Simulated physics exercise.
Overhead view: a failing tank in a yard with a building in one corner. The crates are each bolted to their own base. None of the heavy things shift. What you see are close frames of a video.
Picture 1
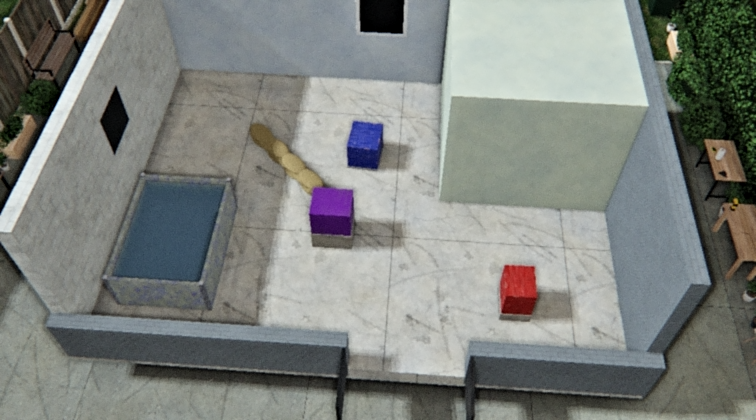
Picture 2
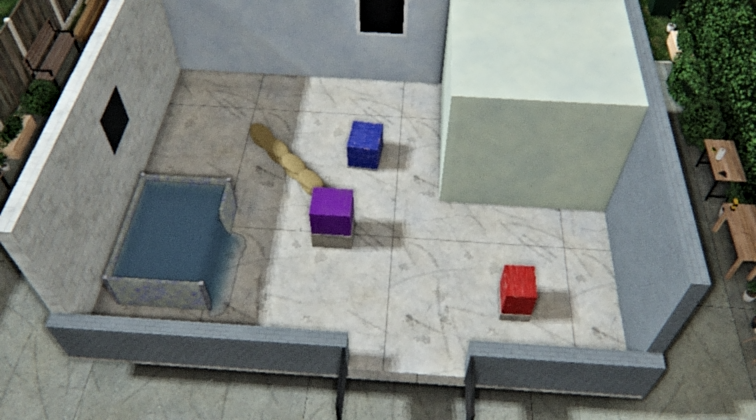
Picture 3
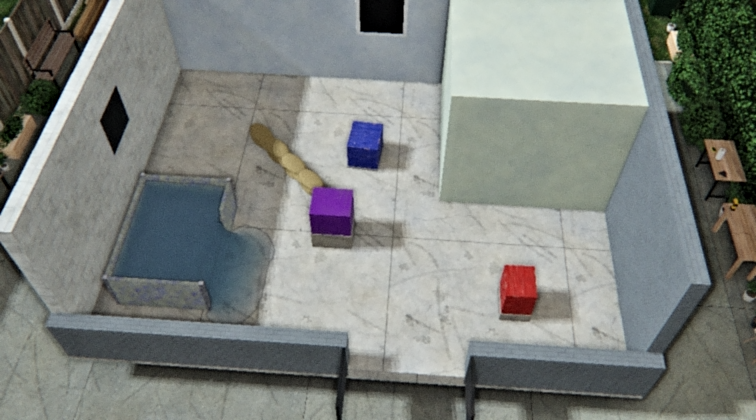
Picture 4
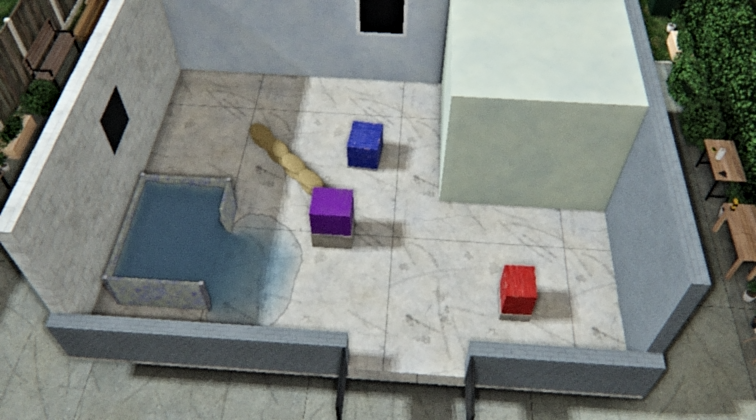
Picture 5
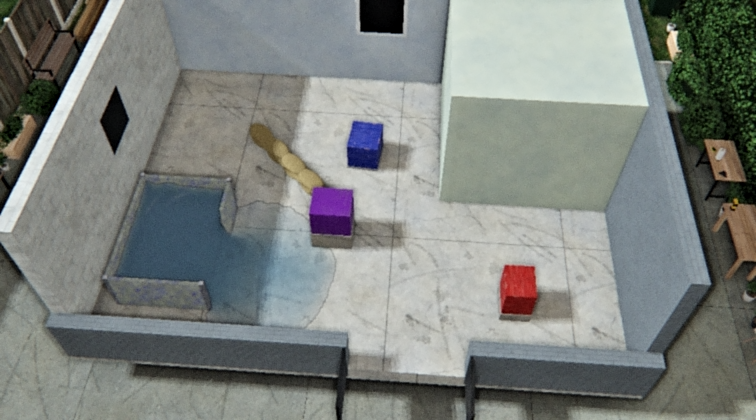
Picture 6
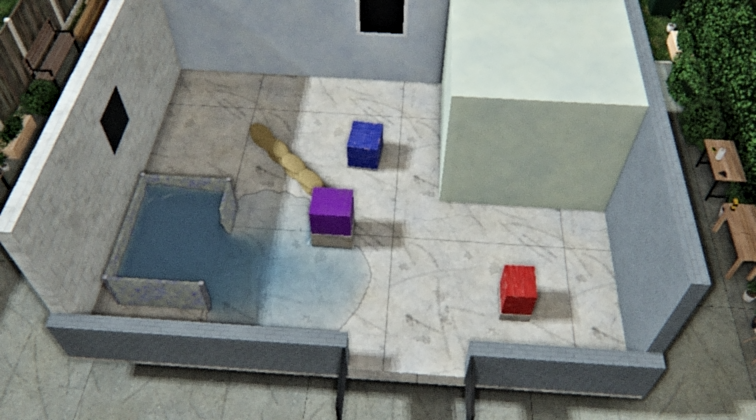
A walled yard with pale, marble-like paving is seen from high above, with a large pale block of a building filling its upper right corner. A blue water tank stands at the lower left, a tan segmented shape and purple and blue cubes near the middle, and a red cube at the lower right. The tank's right side opens and water spreads rightward across the paving, passing below the purple cube, while the camera stays still.
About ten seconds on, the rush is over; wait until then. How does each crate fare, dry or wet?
The red crate comes out wet. The blue crate comes out wet. The purple crate comes out dry.
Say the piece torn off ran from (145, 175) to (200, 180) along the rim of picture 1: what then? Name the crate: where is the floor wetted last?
That would be the crate marked red.
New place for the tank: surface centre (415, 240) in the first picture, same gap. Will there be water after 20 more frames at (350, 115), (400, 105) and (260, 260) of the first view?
Results in order - left untouched, left untouched, left untouched.
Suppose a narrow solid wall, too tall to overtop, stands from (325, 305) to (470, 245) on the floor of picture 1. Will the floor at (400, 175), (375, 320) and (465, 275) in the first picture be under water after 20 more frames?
First inundated, then inundated, then inundated.
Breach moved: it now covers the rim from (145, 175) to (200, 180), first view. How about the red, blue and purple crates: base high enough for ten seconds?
Result - red crate is not reached; blue crate gets flooded; purple crate is not reached.
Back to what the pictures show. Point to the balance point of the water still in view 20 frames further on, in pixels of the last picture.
Roughly (366, 274) in the last picture.
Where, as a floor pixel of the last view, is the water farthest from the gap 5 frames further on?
Somewhere near (513, 287).
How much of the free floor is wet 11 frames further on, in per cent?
Close to 45 %.
A moment on, water covers 30 % of the floor; the red crate water round its plinth, the blue crate water round its plinth, the purple crate water round its plinth.
Next, water covers 45 % of the floor; the red crate water round its plinth, the blue crate water round its plinth, the purple crate water round its plinth.
Then, water covers 55 % of the floor; the red crate water round its plinth, the blue crate water round its plinth, the purple crate water round its plinth.
Later, water covers 65 % of the floor; the red crate water round its plinth, the blue crate water round its plinth, the purple crate water round its plinth.
In the end, water covers 85 % of the floor; the red crate was topped, the blue crate was topped, the purple crate stayed above the water.
